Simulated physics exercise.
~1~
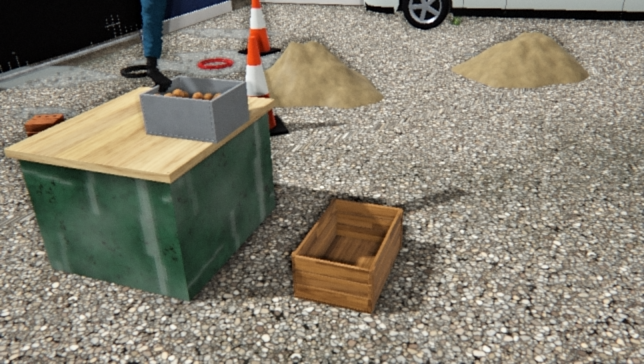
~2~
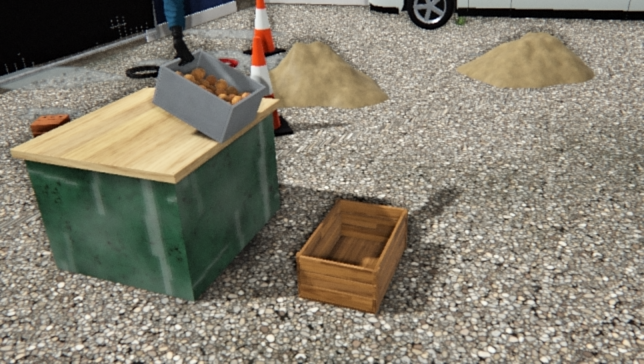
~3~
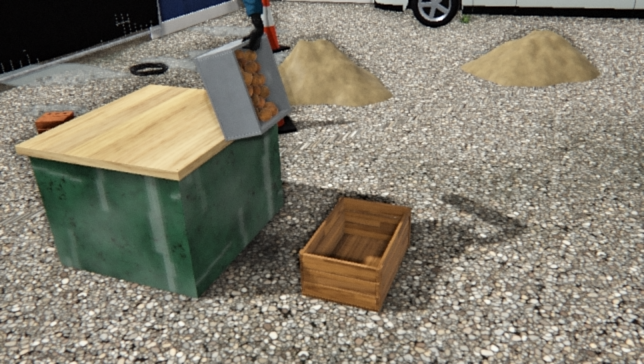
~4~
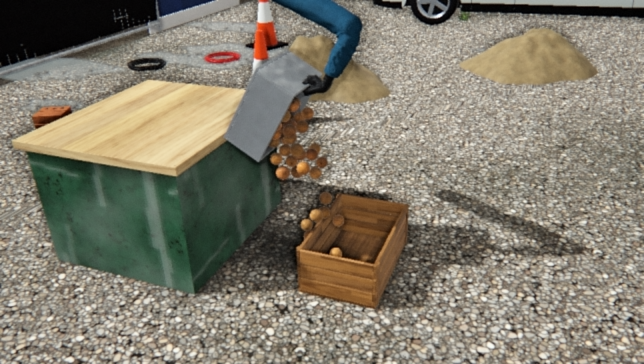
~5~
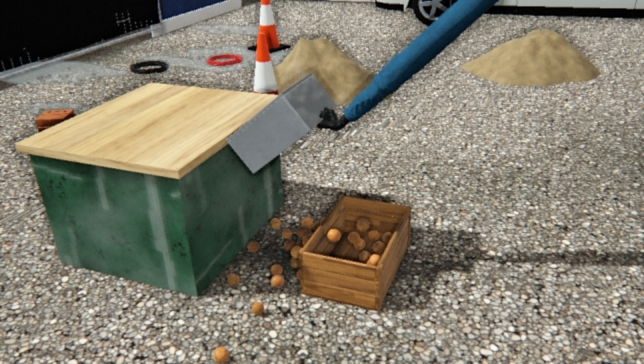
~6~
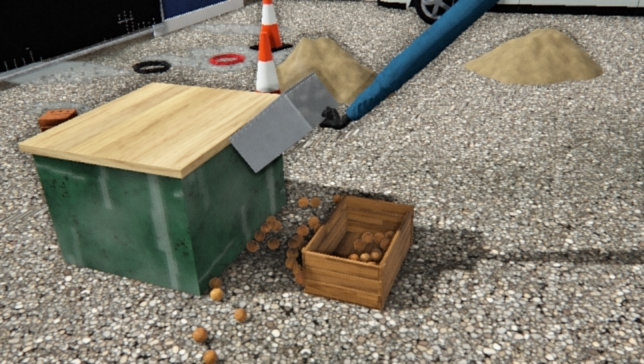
We see a blue arm tip a grey crate of round brown onions over the right end of a green bench with a wooden top, spilling them downward; some land in the wooden bin below, while many others end up on the gravel between bench and bin.
